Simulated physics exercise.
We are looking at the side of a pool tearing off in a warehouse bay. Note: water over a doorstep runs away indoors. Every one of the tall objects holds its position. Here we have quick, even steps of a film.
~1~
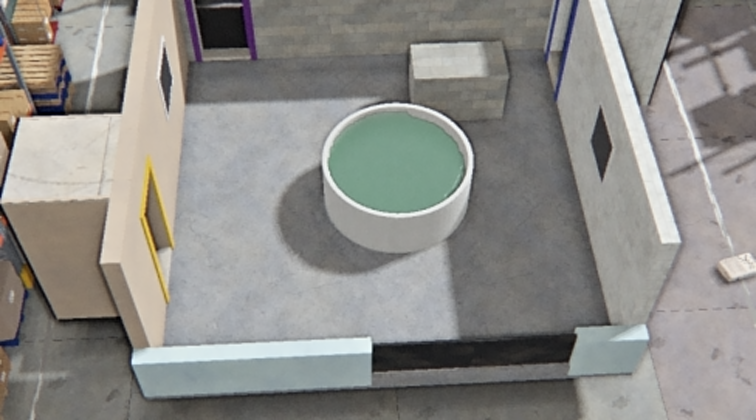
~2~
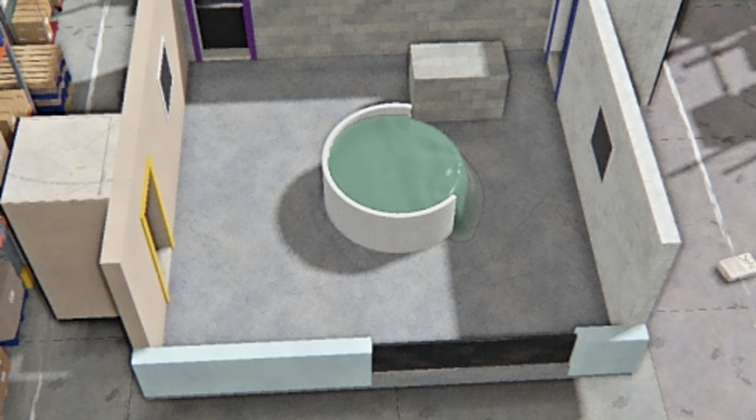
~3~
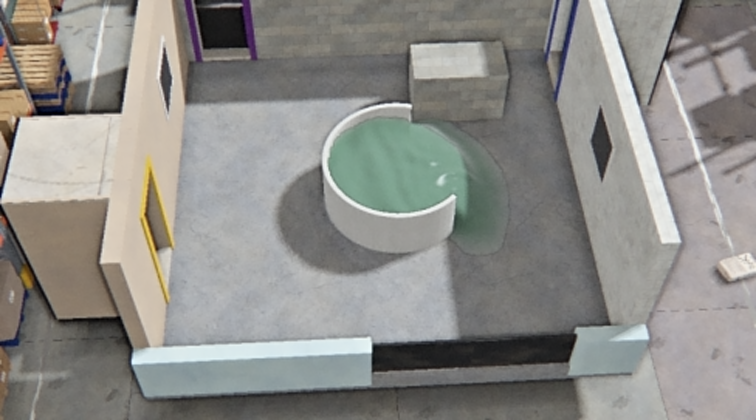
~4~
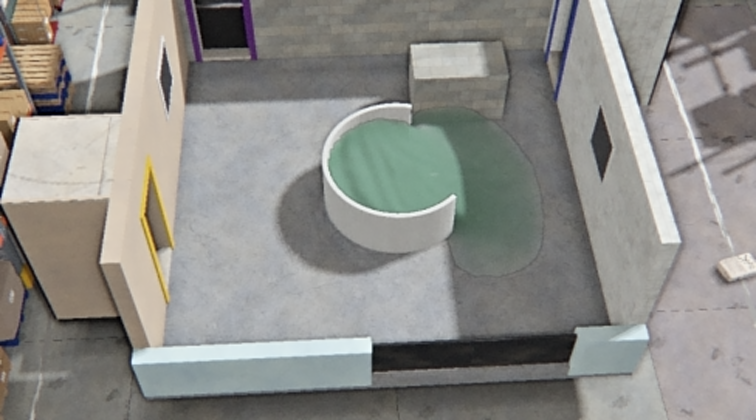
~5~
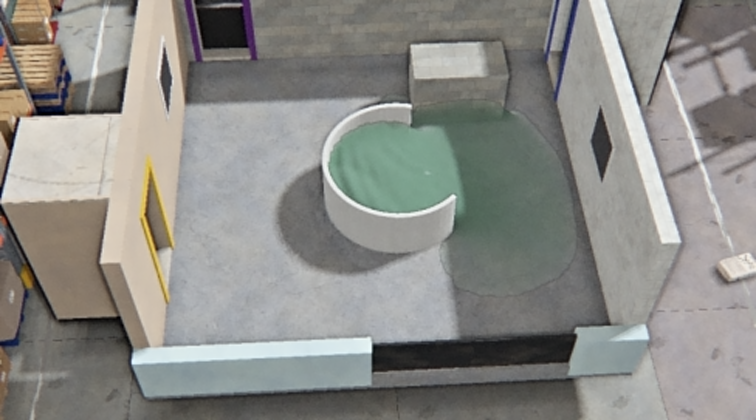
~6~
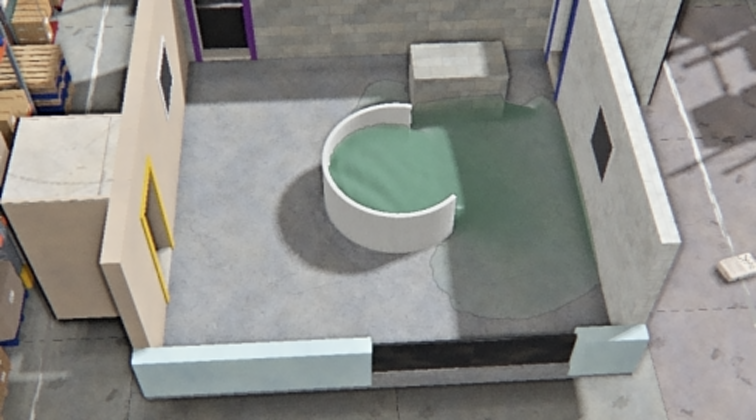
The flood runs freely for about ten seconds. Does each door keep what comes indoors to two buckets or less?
The yellow door lets more through; the purple door lets more through; the blue door keeps it there.
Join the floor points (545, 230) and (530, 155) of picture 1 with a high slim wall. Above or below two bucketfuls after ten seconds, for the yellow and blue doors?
Looking at it, the yellow one beats the mark while the blue one doesn't reach the mark.
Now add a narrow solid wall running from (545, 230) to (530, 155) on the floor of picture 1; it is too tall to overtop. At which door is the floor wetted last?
That's the yellow one, I reckon.
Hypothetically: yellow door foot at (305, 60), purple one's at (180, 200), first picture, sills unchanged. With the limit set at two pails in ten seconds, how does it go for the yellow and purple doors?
Briefly, the yellow door comes in under while the purple door comes in over.
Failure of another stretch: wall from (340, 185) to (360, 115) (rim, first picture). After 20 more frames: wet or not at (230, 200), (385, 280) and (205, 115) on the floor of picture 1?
In turn: Swamped, untouched, swamped.
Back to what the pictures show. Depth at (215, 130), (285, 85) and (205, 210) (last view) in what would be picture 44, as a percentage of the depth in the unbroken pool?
Going in order, that's 14, 6 and 16 %.
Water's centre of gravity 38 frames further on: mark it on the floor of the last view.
The balance point is around (389, 198).
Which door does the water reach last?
It would be the door marked yellow.
A moment on, water covers 30 % of the floor; the yellow door not reached, the purple door not reached, the blue door wet at the sill, nothing in.
Next, water covers 40 % of the floor; the yellow door not reached, the purple door not reached, the blue door wet at the sill, nothing in.
Then, water covers 65 % of the floor; the yellow door not reached, the purple door wet at the sill, nothing in, the blue door under two buckets in.
Later, water covers 95 % of the floor; the yellow door over two buckets in, the purple door under two buckets in, the blue door under two buckets in.
In the end, water covers 100 % of the floor; the yellow door far over two buckets in, the purple door over two buckets in, the blue door under two buckets in.
